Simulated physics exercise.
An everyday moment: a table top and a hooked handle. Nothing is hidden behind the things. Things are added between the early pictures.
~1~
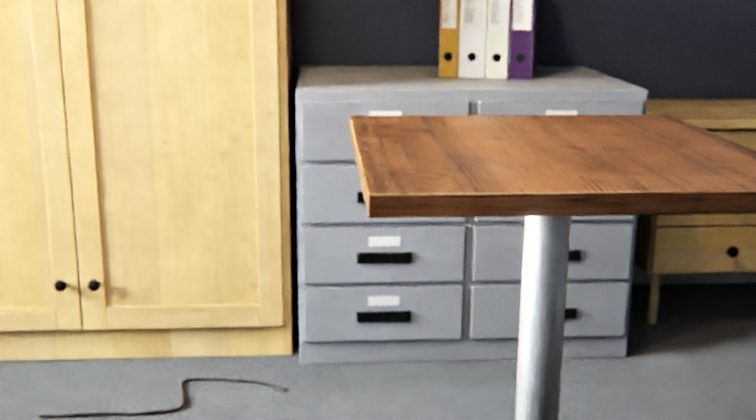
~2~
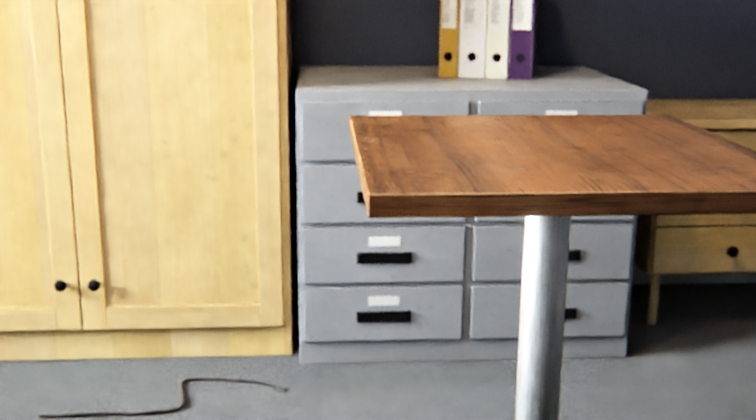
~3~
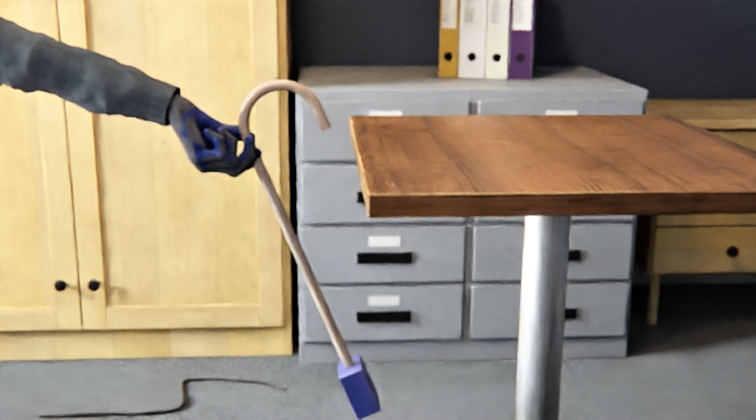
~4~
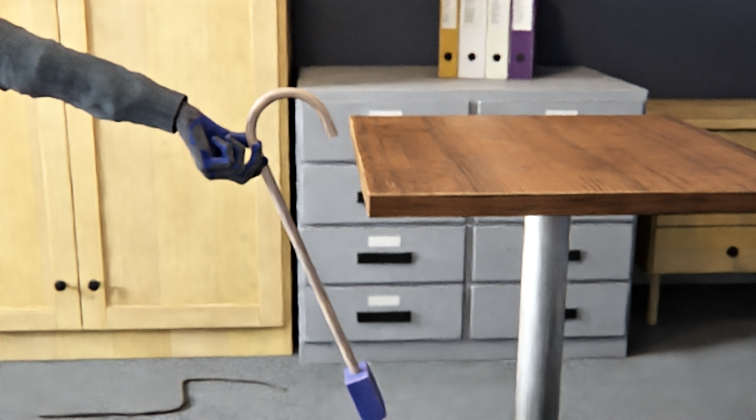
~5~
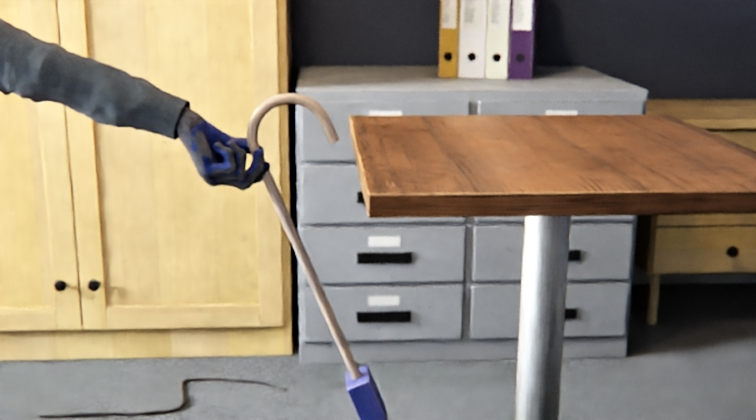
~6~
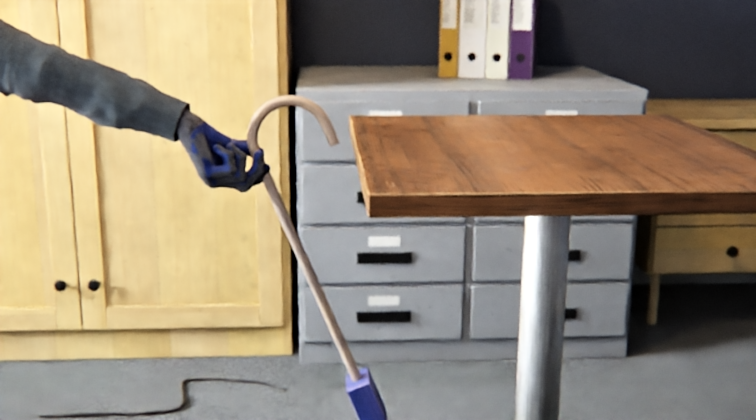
Gloved hand bringing a hook-handled stick with a blue block end beside a wooden table, then shifting it slightly right and down.
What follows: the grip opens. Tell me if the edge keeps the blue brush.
As it turns out, the blue brush falls to the floor.
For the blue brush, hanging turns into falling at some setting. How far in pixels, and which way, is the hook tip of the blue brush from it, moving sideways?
About 24 pixels right.
Then, 0.44 s past the last view, blue brush in the air.
Finally, the blue brush slips off.
